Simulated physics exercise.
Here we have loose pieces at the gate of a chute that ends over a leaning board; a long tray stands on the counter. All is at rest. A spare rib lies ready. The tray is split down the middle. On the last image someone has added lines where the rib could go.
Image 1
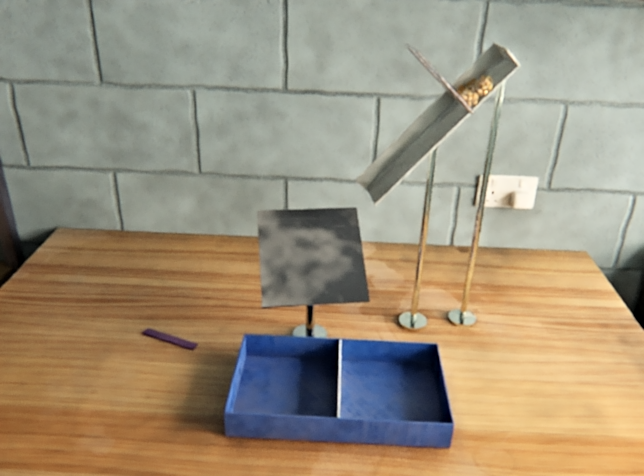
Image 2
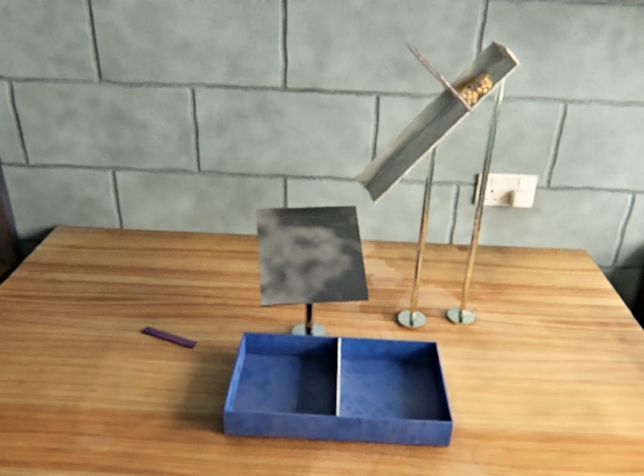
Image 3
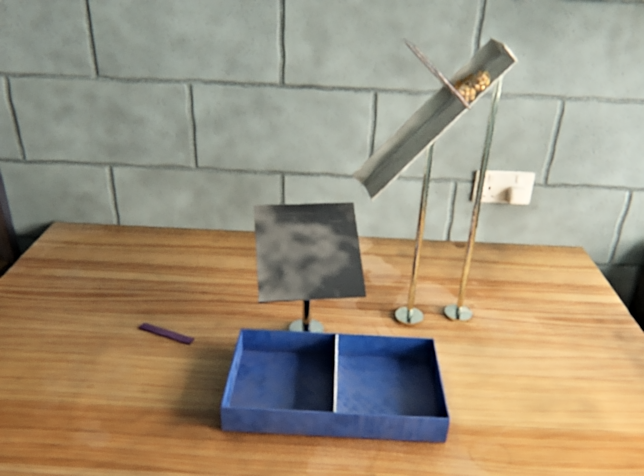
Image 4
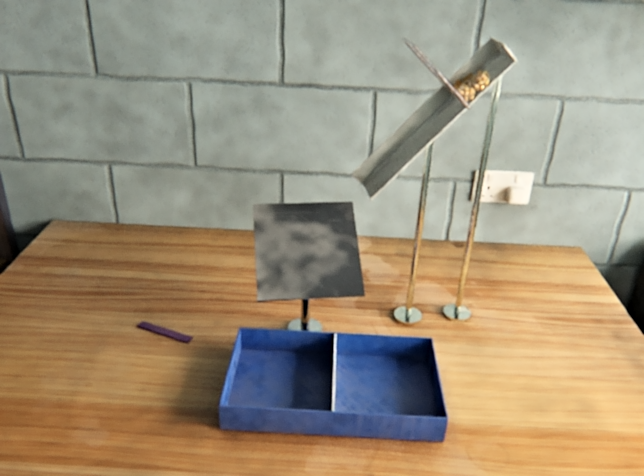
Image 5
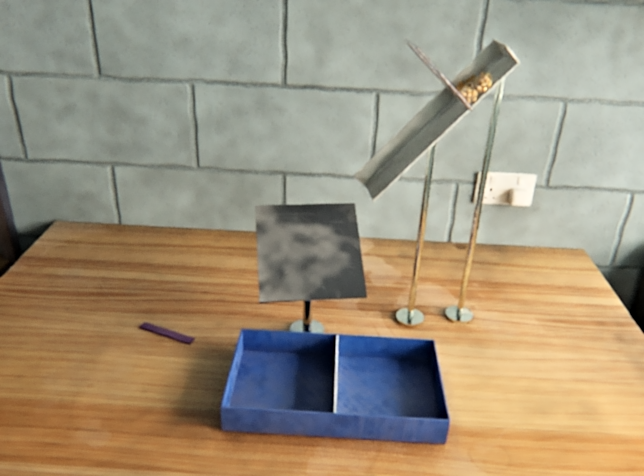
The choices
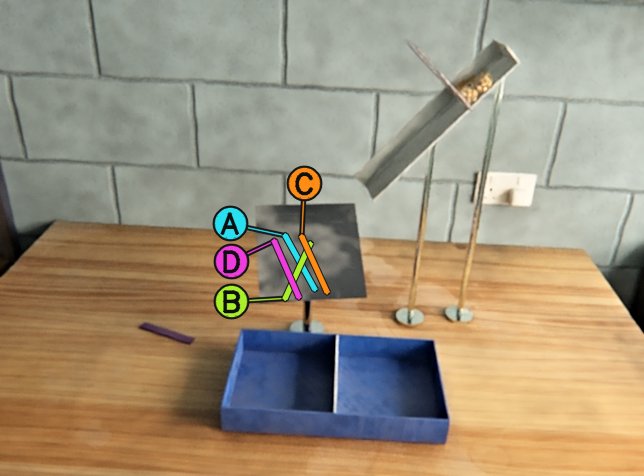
The clip opens on a wooden table against a grey block wall, with dried chickpeas behind a closed gate in a sloping chute at right, above a tilted dark board and a divided blue tray. The view shifts very slightly, then eases partly back, while the objects stay still.
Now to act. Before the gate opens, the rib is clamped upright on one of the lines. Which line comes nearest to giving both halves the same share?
It is A.
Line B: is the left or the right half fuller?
More lands on the left.
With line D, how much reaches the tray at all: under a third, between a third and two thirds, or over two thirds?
It is over two thirds.
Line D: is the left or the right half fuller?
The left half.
On the marked copy, line A from (285, 235) to (314, 289); line B from (310, 243) to (285, 298); line C from (301, 236) to (327, 291); line D from (274, 241) to (298, 296).
For line A, of what is caught, roughly half in the left half, roughly half in the right.
For line B, of what is caught, almost all in the left half, about a tenth in the right.
For line C, of what is caught, about a tenth in the left half, the larger part in the right.
For line D, of what is caught, the larger part in the left half, about a tenth in the right.
